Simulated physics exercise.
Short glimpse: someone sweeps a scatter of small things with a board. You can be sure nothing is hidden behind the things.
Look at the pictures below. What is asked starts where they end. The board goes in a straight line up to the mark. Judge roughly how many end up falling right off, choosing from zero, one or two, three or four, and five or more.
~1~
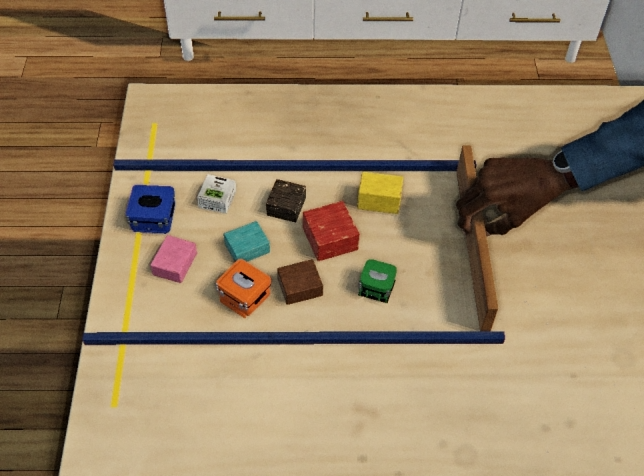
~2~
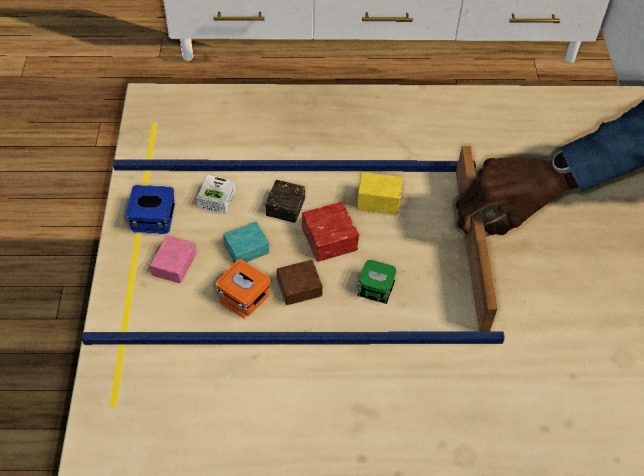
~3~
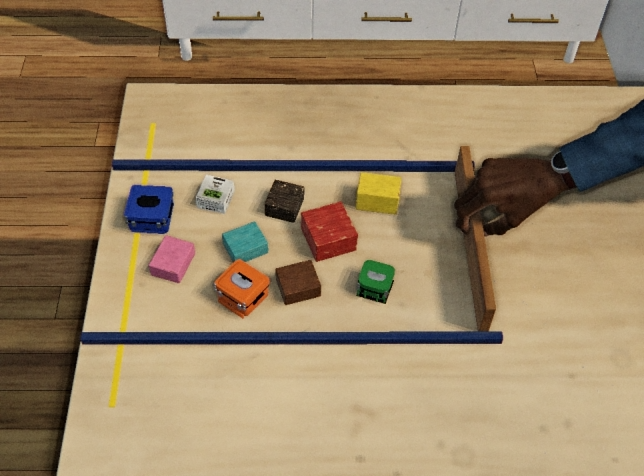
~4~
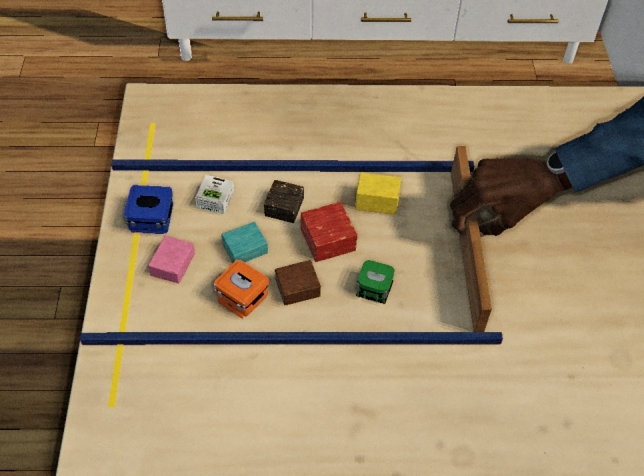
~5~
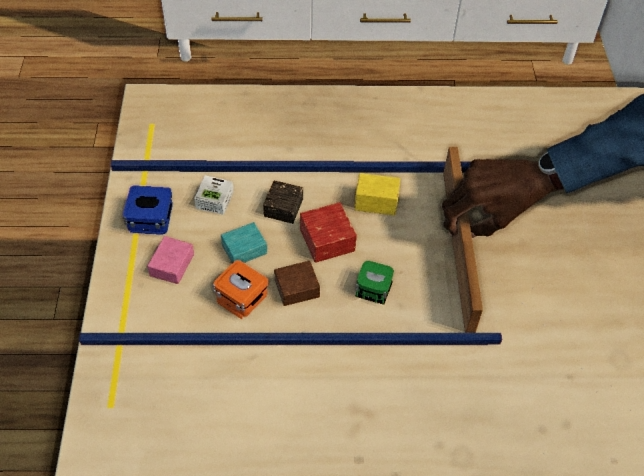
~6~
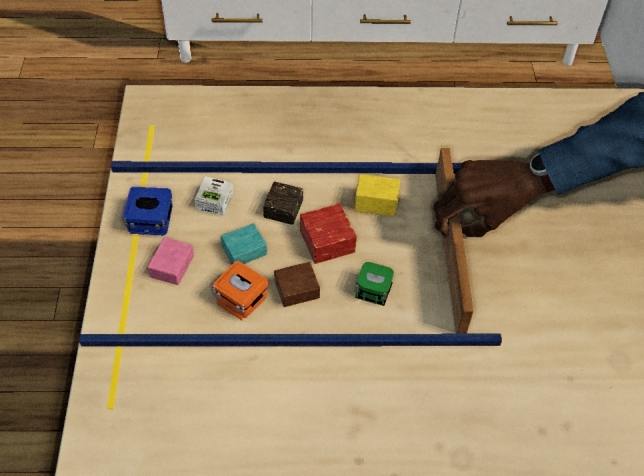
It is five or more.
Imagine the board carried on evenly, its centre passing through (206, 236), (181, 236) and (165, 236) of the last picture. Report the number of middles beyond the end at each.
In that order 1, 3 and 3.
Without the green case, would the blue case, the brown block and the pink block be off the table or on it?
In that case the blue case goes off the edge, the brown block stays where it is, the pink block goes off the edge.
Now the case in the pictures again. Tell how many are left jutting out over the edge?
Tally: 2.
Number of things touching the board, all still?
It's 3.
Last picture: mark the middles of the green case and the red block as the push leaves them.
Going in order: First (111, 287), then (112, 228).
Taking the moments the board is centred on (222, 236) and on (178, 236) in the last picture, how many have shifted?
One spot: 10. Other spot: 10.
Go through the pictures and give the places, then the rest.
Blue case (152, 210); pink block (174, 259); white box (217, 194); board (476, 234); tape (137, 248), in the first picture.
Pink block (174, 259); turquoise block (246, 243), in the second picture.
White box (215, 194); yellow block (379, 193), in the third picture.
Blue case (150, 210); board (470, 235), in the fourth picture.
Pink block (171, 260); red block (328, 232), in the fifth picture.
Blue case (149, 212); pink block (171, 261); white box (214, 196); board (453, 237); tape (134, 249), in the sixth picture.
Soon after, none off yet; blue case at rest near (149, 212); pink block at rest near (171, 261); white box at rest near (214, 196).
Then, none off yet; blue case moved about its own width near (118, 217); pink block moved about its own width near (141, 266); white box moved well along near (154, 198).
By the end, the number that fall off is five or more; fallen, brown block, black block, orange case, turquoise block, white box, pink block and blue case.
